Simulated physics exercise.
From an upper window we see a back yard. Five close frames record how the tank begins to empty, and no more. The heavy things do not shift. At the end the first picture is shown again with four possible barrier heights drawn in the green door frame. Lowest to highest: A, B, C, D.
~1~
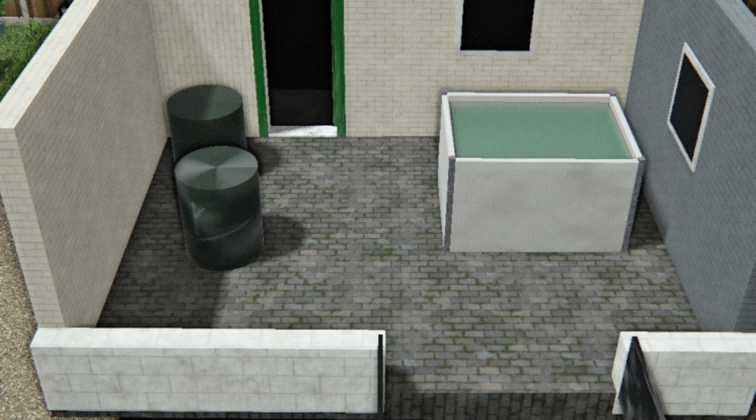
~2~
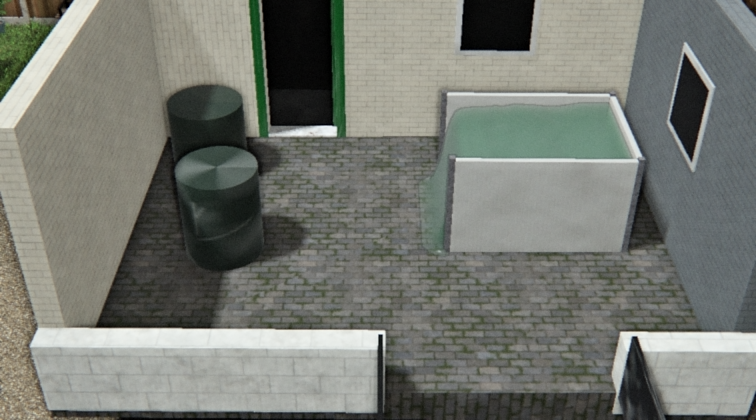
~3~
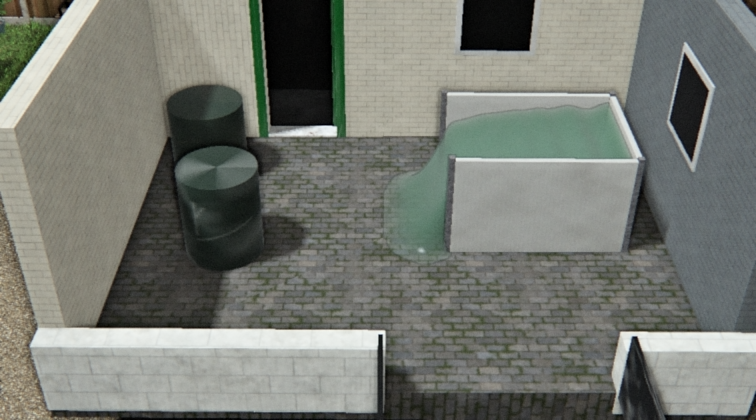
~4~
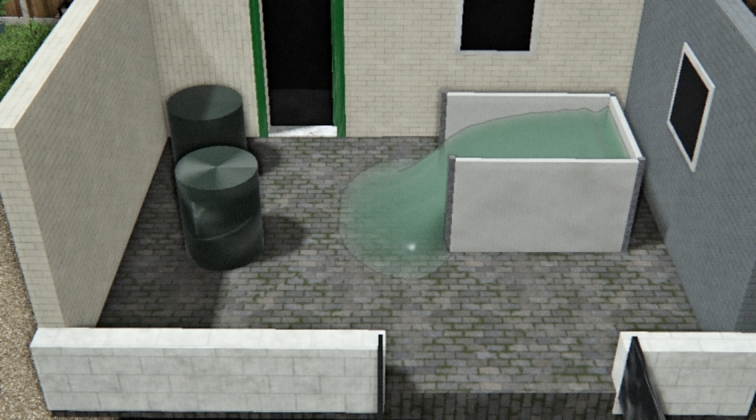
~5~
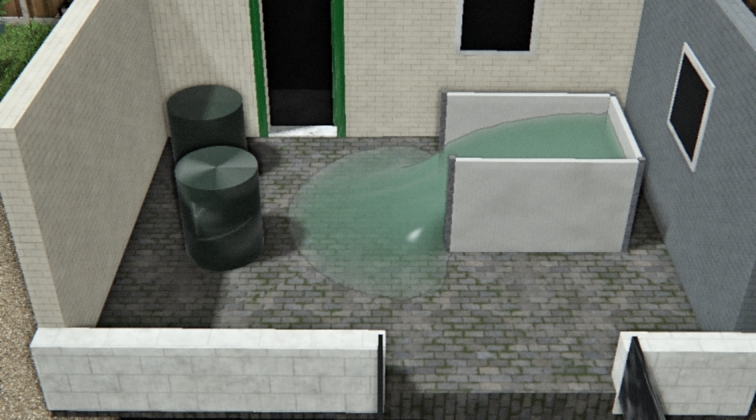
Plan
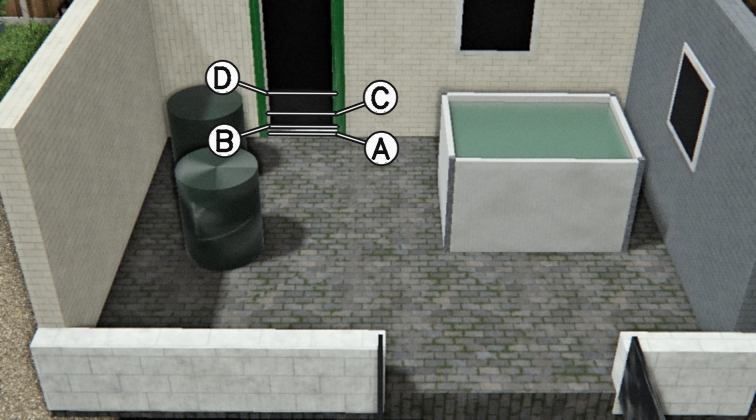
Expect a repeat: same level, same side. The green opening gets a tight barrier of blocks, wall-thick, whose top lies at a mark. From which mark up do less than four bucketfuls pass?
The limit is C.
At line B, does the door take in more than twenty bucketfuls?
No, it does not.
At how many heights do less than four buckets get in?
Two of them.
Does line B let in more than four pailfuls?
Yes, it does.
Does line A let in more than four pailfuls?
Yes.
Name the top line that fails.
B.
On the marked copy, A at (303, 133); B at (302, 126); C at (302, 113); D at (301, 93); from the bottom up A, B, C, D.
With A, dozens of bucketfuls pour in.
With B, about 9 bucketfuls get in.
With C, a splash gets over, under a bucket.
With D, nothing gets over.
